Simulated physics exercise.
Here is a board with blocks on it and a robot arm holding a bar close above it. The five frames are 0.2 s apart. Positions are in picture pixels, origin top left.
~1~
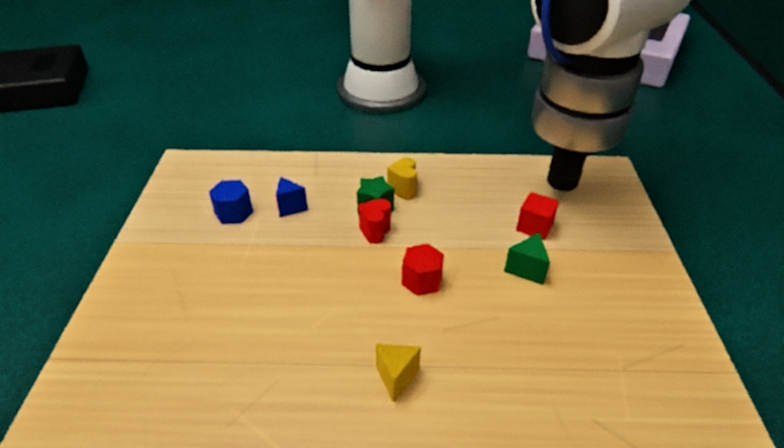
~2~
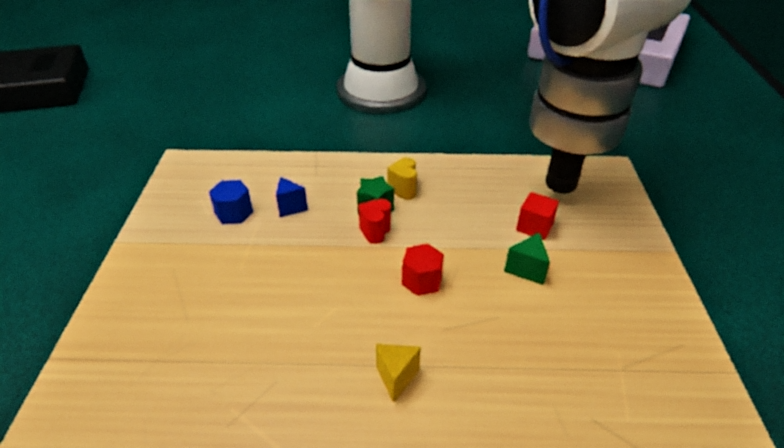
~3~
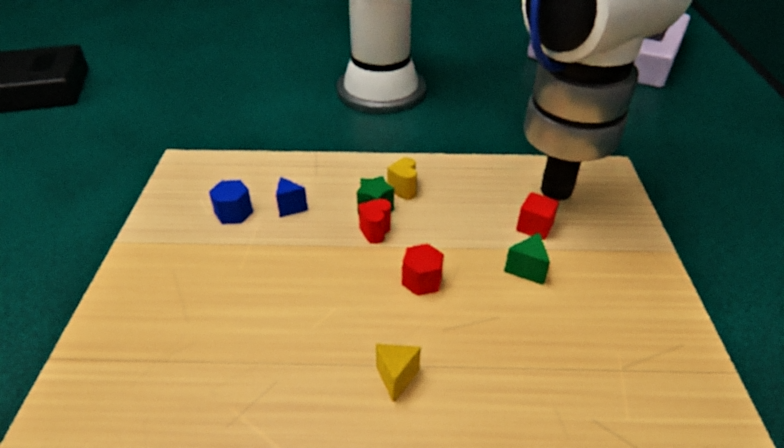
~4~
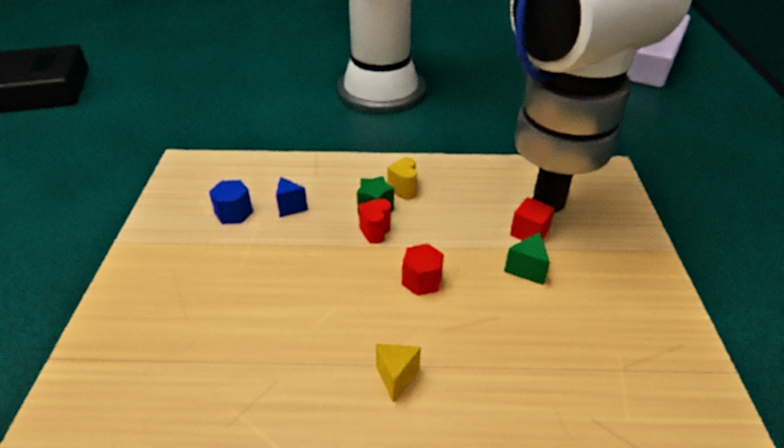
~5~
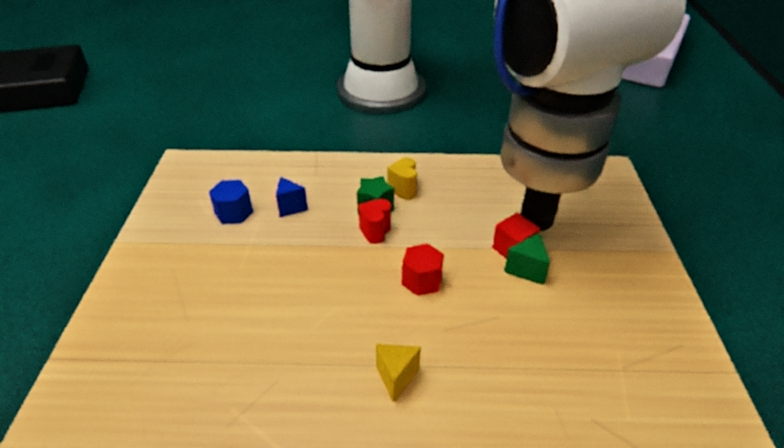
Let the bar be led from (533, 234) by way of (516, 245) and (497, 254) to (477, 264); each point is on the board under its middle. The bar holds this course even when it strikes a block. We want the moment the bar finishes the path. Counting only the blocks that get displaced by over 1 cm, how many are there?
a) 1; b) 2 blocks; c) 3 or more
a: 1.
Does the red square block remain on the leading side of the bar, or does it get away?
In front, I predict.
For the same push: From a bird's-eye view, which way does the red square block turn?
Seen from overhead, it turns anticlockwise.
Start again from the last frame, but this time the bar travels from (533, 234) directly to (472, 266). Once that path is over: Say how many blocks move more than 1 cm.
Blocks displaced: 1.
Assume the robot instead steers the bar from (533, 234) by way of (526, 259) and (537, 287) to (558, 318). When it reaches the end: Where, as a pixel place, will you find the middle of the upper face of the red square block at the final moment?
I think it will end close to (496, 246).
What follows on the original path. Halfway along, bar at (510, 236); red square block at (491, 243).
At the end, bar at (479, 250); red square block at (463, 262), turned 25° anticlockwise; green three-sided block not moved.
